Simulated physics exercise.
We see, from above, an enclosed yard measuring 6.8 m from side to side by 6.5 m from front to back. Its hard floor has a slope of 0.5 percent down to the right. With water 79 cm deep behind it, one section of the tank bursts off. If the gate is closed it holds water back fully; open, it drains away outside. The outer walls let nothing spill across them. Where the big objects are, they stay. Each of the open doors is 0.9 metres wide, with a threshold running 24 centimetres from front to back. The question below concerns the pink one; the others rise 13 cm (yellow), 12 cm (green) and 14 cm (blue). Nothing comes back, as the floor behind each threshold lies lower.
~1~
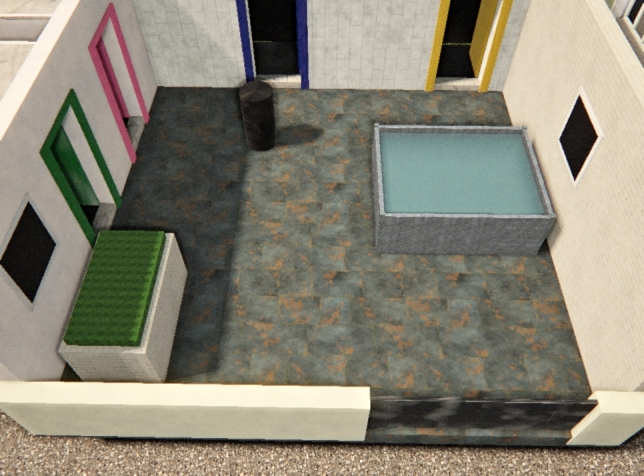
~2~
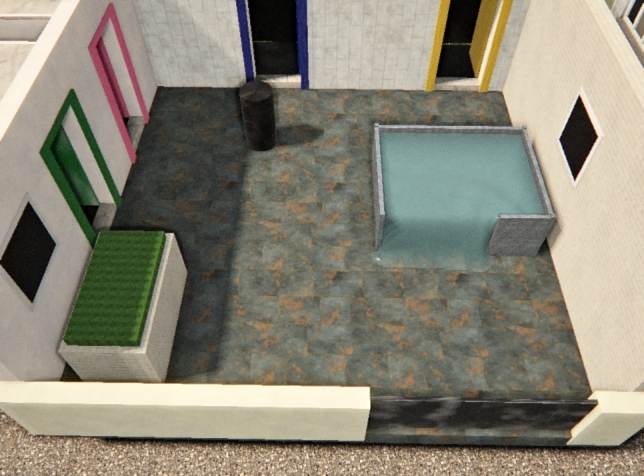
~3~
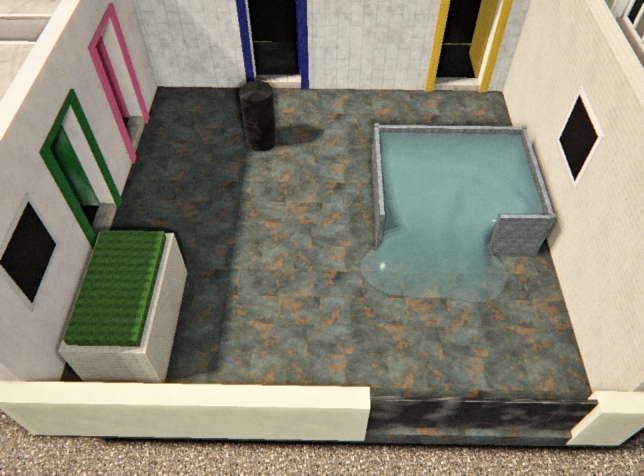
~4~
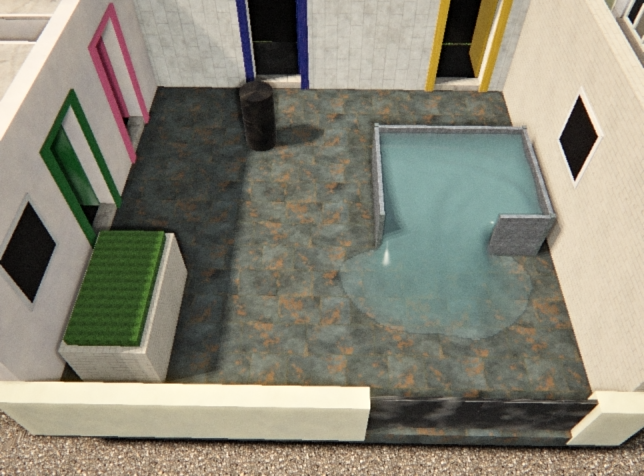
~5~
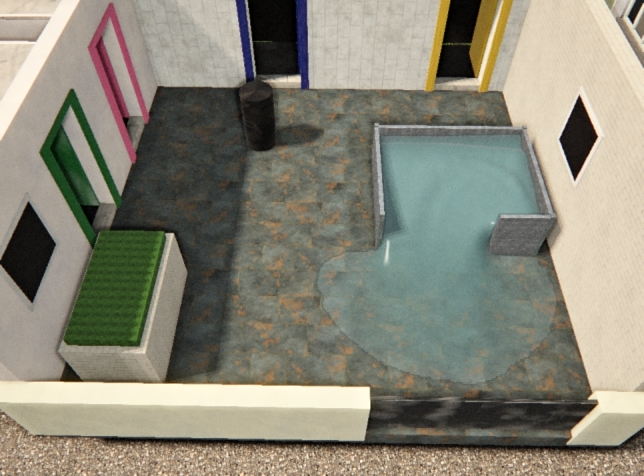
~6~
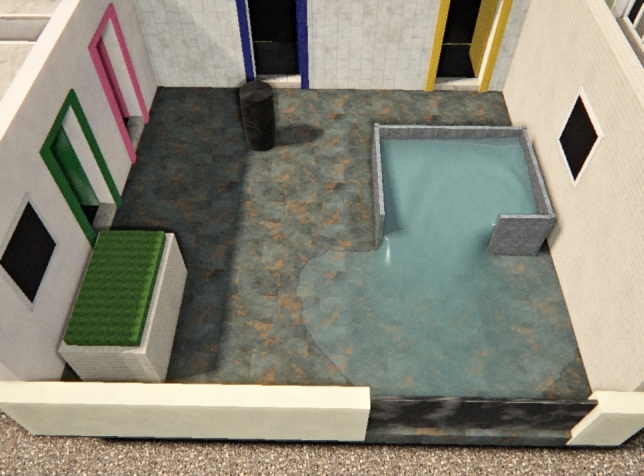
Water sits still in a raised stone tank on the right of a walled yard until part of the tank's front side gives way. It pours through the gap onto the dark tiled floor, then spreads forward and sideways in a widening, rounded sheet towards the low front wall.
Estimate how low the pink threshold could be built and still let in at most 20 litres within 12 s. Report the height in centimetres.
I would say 7 cm or so.
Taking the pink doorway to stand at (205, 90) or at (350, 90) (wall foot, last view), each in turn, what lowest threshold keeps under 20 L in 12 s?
In turn: About 11.5 cm, about 8.0 cm.
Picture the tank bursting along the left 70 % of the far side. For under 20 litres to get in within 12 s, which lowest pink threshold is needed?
Some 18 cm.
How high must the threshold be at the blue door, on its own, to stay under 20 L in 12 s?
The blue one would have to be about 6.0 cm high.
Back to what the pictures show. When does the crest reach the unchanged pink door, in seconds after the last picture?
At about 8.5 s.
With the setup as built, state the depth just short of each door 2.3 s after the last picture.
Depths in cm: Yellow 0, pink 0, green 0, blue 0.
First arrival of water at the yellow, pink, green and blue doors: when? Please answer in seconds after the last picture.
For yellow it's 3.6 s, for pink 3.4 s, for green 2.6 s, and for blue 5.0 s.
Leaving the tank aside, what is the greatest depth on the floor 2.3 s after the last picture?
Close to 40 centimetres.
Then, 0.7 s after the last picture water covers 25 % of the floor, deepest (48 cm) near (590, 418); it has not reached the pink door.
Then, 2.3 s after the last picture water covers 35 % of the floor, deepest (40 cm) near (67, 408); it has not reached the pink door.
Then, 11.3 s after the last picture water covers 100 % of the floor, deepest (19 cm) near (512, 148); 8 cm at the pink door, 0 litres in over its 17 cm threshold.
At the pink door as built, the water peaked near 12 cm, 8.5 s after the last picture.
Run again over the same 12 s with other heights there, 27 litres in over 6 cm, 11 litres over 8 cm. The limit of 20 litres is kept from about 7 cm up.
